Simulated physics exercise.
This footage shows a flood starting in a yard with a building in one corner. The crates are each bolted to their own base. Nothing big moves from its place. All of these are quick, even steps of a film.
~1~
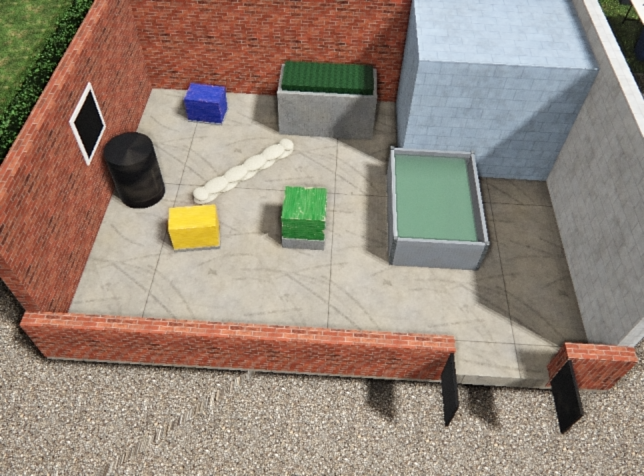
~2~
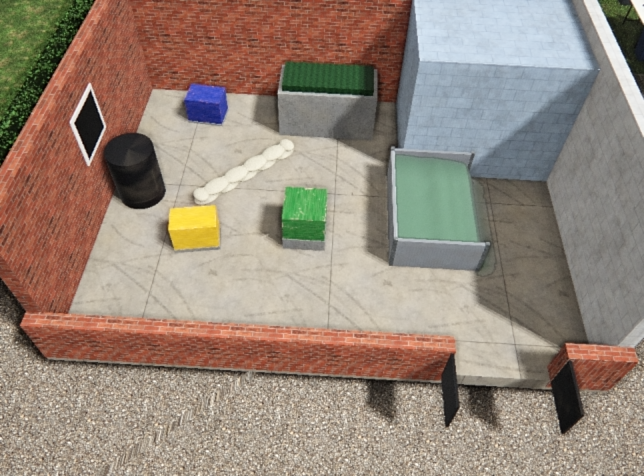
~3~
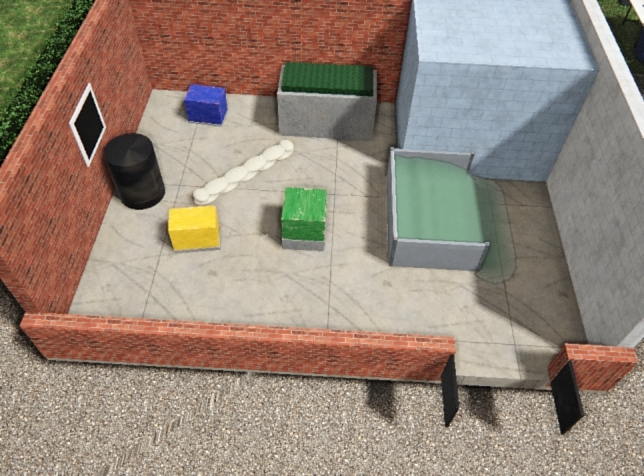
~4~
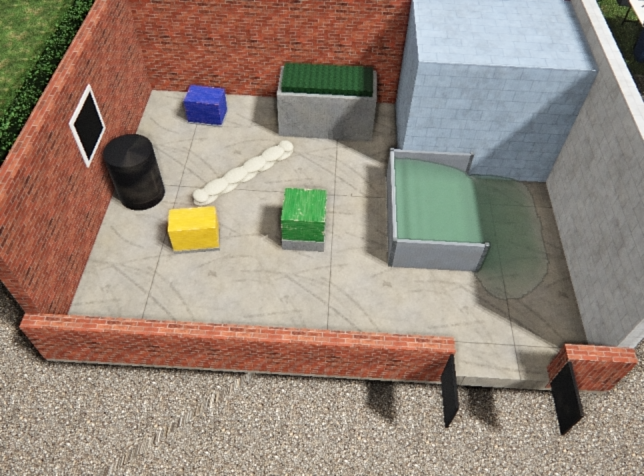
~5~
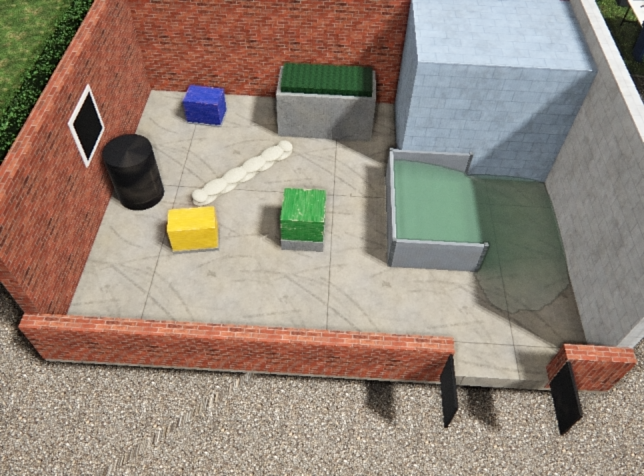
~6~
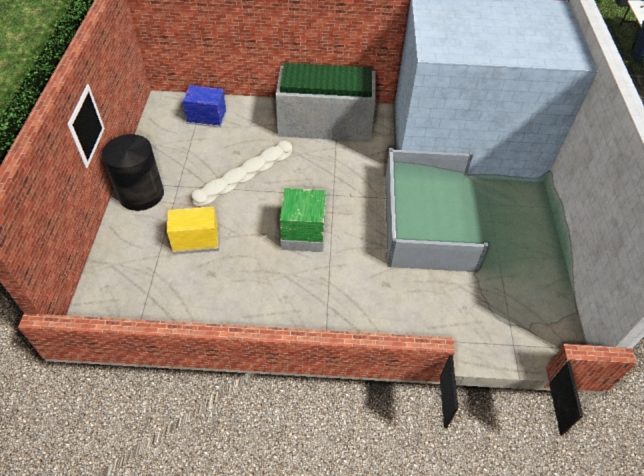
Green water pouring from the open right side of a grey tank and spreading across a brick-walled yard to the right-hand wall.
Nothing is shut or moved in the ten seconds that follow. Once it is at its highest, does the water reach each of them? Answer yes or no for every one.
Blue crate: No, it stays dry; green crate: No, it stays dry; yellow crate: No, it stays dry.
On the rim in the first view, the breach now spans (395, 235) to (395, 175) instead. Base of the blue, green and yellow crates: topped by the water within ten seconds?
As I see it, the blue crate is overtopped, the green crate is overtopped and the yellow crate is overtopped.
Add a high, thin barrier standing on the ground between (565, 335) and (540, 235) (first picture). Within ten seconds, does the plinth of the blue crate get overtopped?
Blue crate: Left dry.
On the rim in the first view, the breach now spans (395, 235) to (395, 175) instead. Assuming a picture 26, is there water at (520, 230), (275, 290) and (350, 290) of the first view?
Going through them in turn: Still unsoaked, then reached by the flood, then reached by the flood.
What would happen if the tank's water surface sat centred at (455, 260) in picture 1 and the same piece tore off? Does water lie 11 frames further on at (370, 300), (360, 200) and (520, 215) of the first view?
The first spot is not reached, the second not reached, and the third inundated.
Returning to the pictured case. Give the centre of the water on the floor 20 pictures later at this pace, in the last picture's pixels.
(482, 257).
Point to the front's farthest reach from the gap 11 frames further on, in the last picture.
At roughly (587, 369).
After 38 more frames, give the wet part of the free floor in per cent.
It comes to roughly 45 in a hundred.
A moment on, water covers 15 % of the floor; the blue crate not reached, the green crate not reached, the yellow crate not reached.
Next, water covers 15 % of the floor; the blue crate not reached, the green crate not reached, the yellow crate not reached.
Then, water covers 25 % of the floor; the blue crate not reached, the green crate not reached, the yellow crate not reached.
Later, water covers 45 % of the floor; the blue crate not reached, the green crate water round its plinth, the yellow crate water round its plinth.
In the end, water covers 55 % of the floor; the blue crate stayed above the water, the green crate stayed above the water, the yellow crate stayed above the water.
